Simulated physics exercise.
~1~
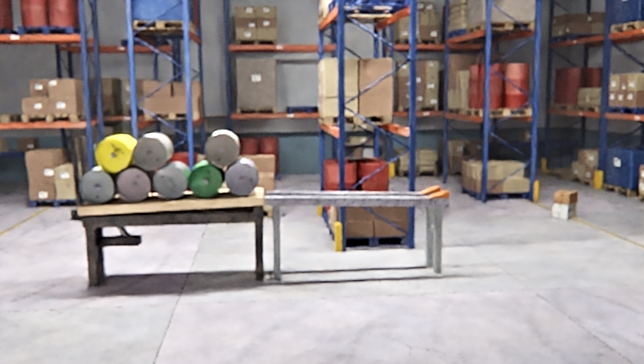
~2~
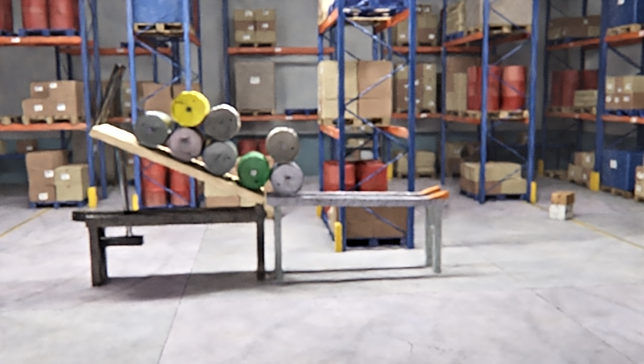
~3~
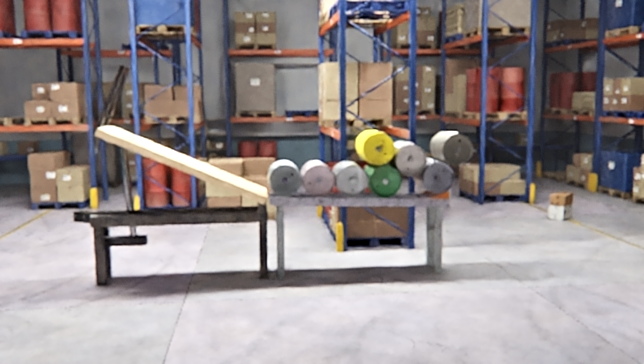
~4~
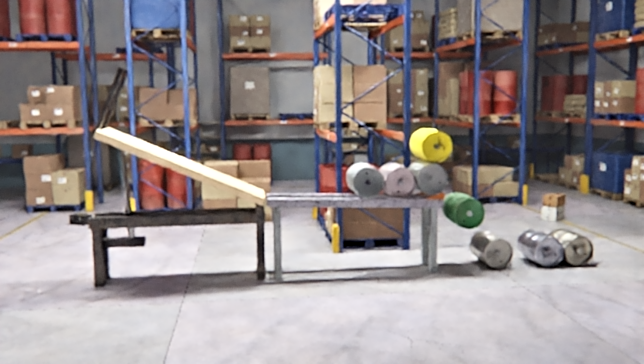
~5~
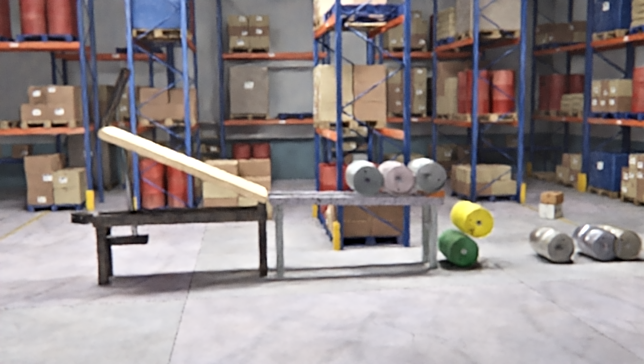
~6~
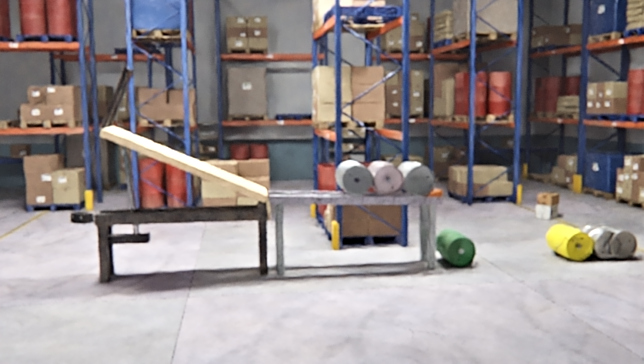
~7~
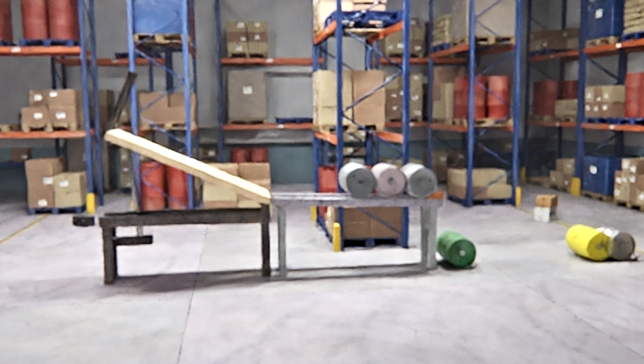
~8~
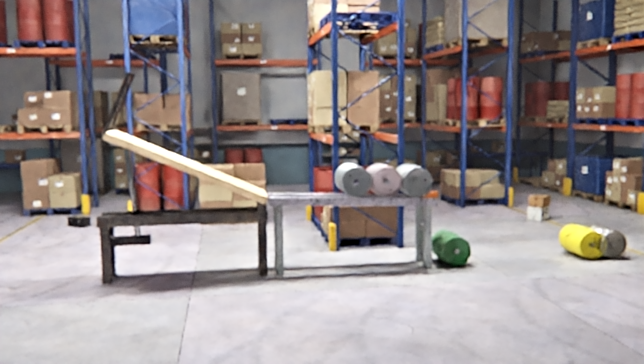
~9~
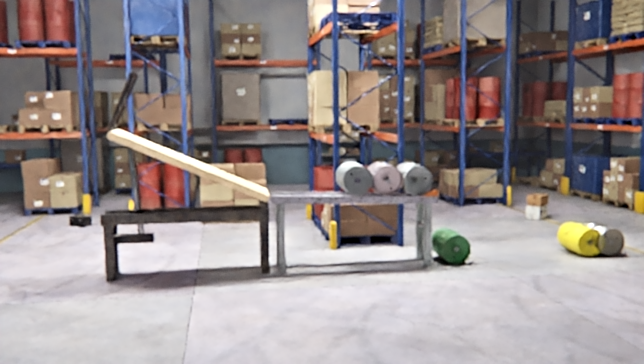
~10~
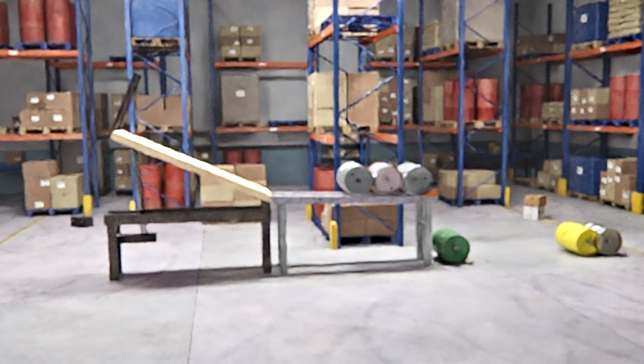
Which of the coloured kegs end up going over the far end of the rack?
Both the green and the yellow kegs go over the end of the rack and come to lie on the warehouse floor.
